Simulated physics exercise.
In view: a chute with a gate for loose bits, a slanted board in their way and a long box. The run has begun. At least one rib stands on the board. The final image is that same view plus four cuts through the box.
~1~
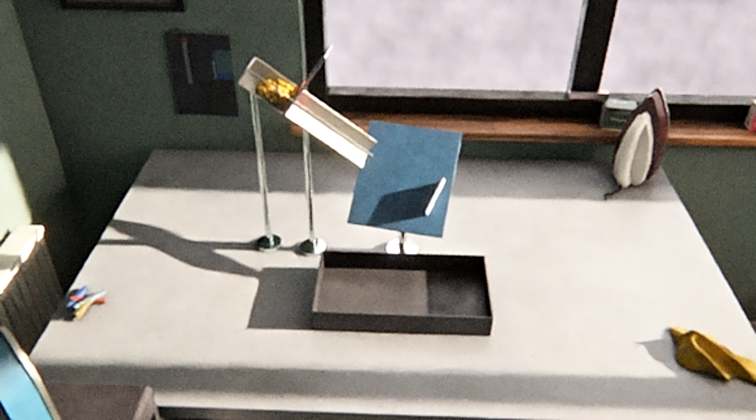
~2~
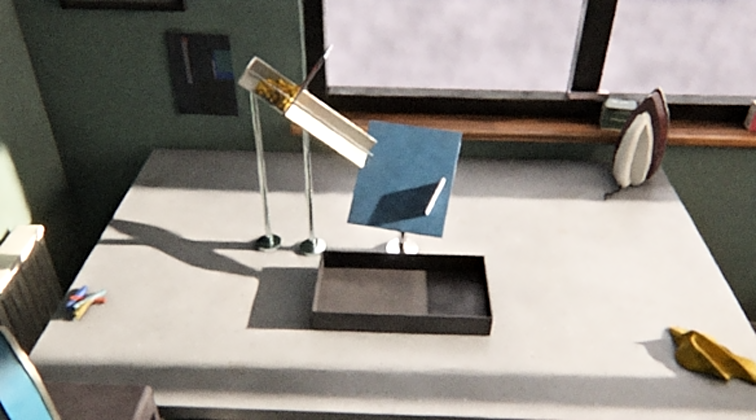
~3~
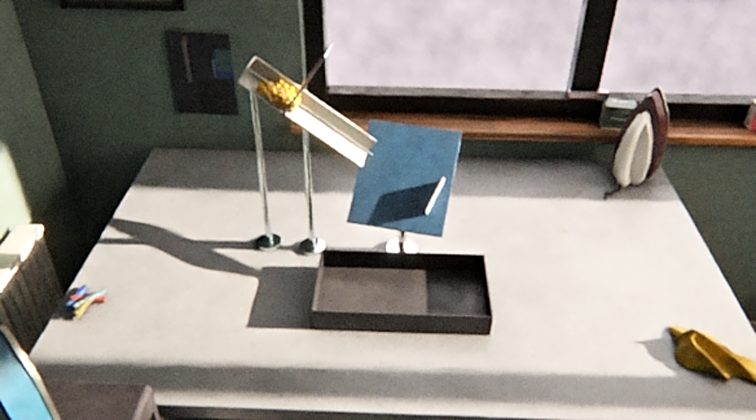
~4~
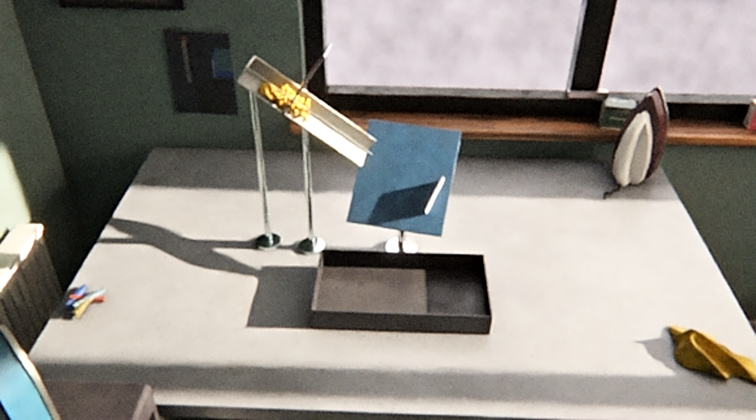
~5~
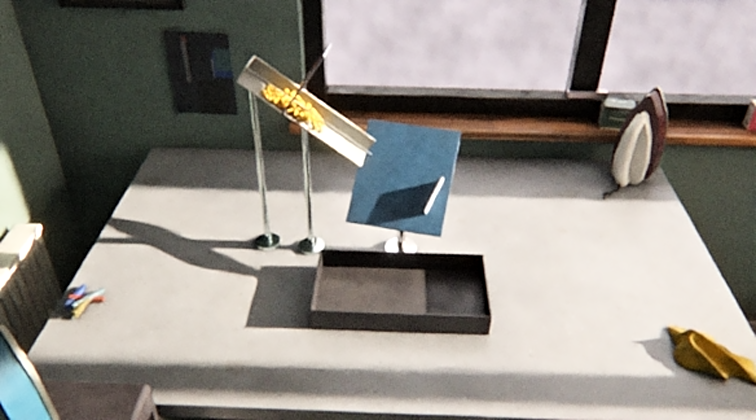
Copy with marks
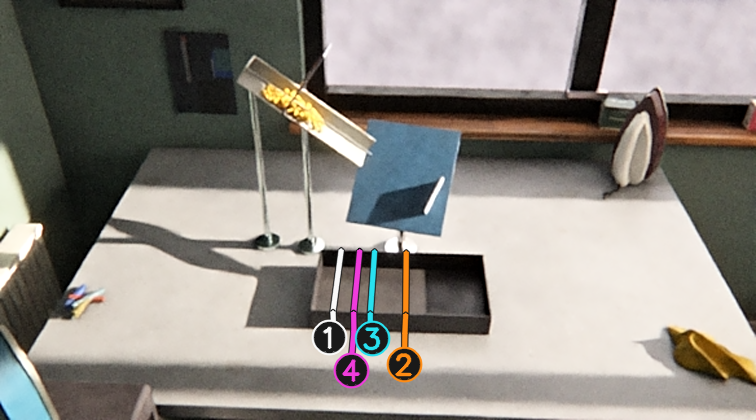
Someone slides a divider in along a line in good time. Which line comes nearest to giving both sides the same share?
2 works best here.
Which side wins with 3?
The right side.
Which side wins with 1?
The right side.
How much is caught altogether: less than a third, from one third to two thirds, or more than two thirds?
About that: More than two thirds.
On the marked copy, line 1 crosses the front rim at (333, 311); line 2 crosses the front rim at (405, 313); line 3 crosses the front rim at (370, 312); line 4 crosses the front rim at (353, 312).
With 1, of what is caught, not one piece on the left of the divider, every piece on the right.
With 2, of what is caught, roughly a quarter on the left of the divider, the larger part on the right.
With 3, of what is caught, just a few on the left of the divider, almost all on the right.
With 4, of what is caught, not one piece on the left of the divider, every piece on the right.
